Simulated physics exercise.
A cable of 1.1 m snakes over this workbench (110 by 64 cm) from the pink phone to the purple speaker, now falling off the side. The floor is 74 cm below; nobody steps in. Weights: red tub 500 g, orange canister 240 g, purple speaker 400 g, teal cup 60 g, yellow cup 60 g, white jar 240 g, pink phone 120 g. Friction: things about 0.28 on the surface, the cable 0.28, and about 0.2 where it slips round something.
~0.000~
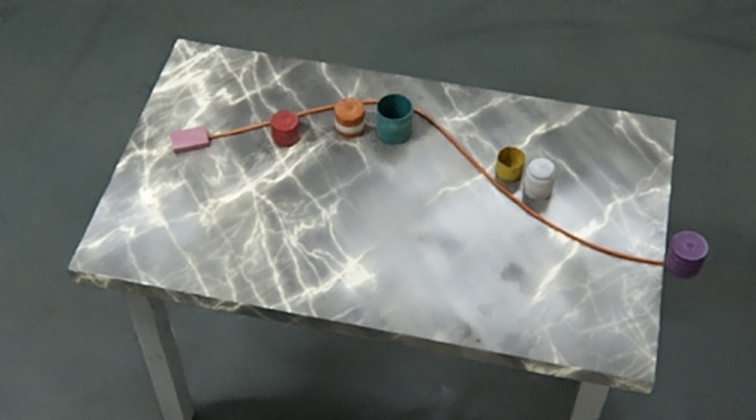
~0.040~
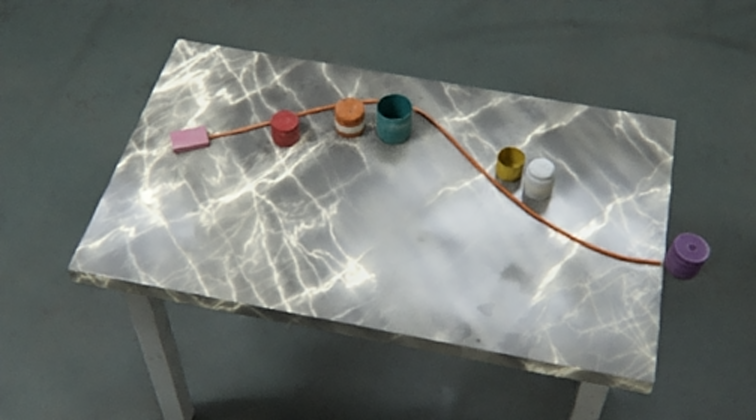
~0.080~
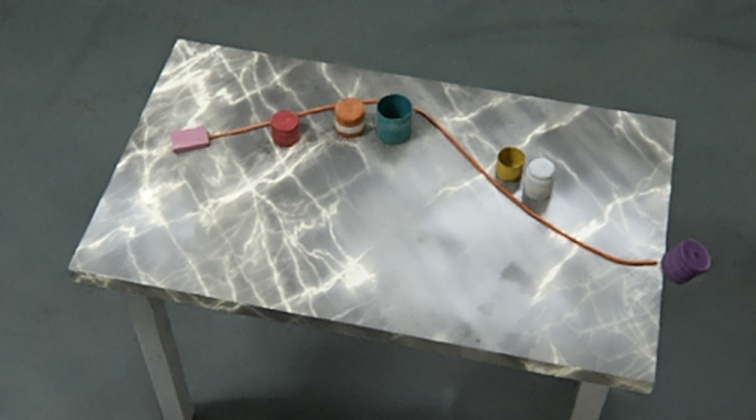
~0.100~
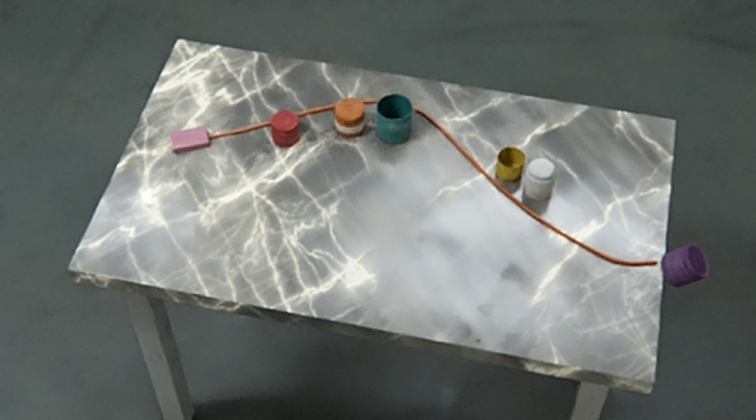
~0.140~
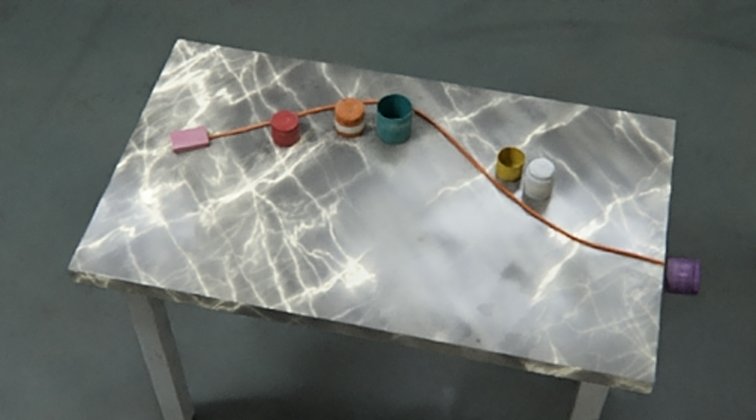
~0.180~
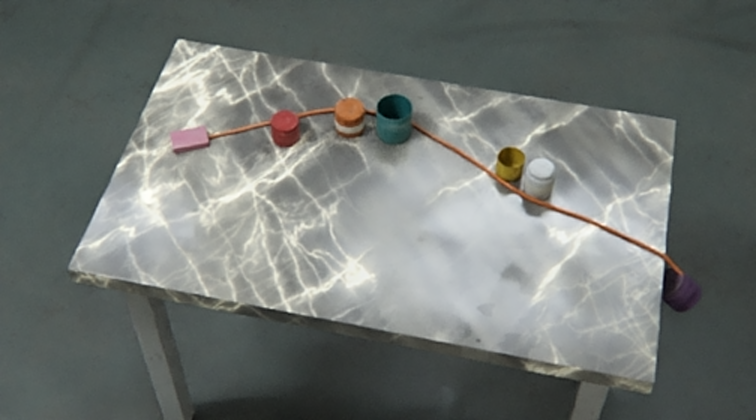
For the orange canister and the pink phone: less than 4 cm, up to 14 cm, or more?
The orange canister moves a moderate way, the pink phone travels a long way.
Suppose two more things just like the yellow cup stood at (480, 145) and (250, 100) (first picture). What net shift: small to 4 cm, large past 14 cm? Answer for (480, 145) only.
There: Large.
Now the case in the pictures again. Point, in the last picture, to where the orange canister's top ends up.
At about (349, 144).
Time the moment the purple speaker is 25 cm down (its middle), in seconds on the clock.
About: 0.32 s.
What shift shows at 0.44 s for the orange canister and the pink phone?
About: Orange canister 6 cm, pink phone 25 cm.
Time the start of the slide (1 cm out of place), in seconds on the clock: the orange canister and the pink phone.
Orange canister 0.28 s, pink phone 0.22 s.
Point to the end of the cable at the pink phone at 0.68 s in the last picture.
At about (489, 127).
At 0.4 s, the cable's tail end at (330, 114); pink phone 27 cm off its start, orange canister 7 cm off its start, teal cup 21 cm off its start.
At 0.7 s, the cable's tail end at (489, 127); pink phone 64 cm off its start, orange canister 10 cm off its start, teal cup 26 cm off its start.
At 0.9 s, the cable's tail end at (614, 178); pink phone 90 cm off its start at (634, 170), orange canister 10 cm off its start at (349, 144), yellow cup 27 cm off its start at (647, 184).
At 1.2 s, the cable's tail end at (623, 188); pink phone 92 cm off its start, orange canister 10 cm off its start, yellow cup over the edge.
At 2.4 s, the cable's tail end at (623, 188); pink phone 92 cm off its start at (643, 180), orange canister 10 cm off its start at (349, 144), yellow cup over the edge, teal cup 26 cm off its start at (354, 202).
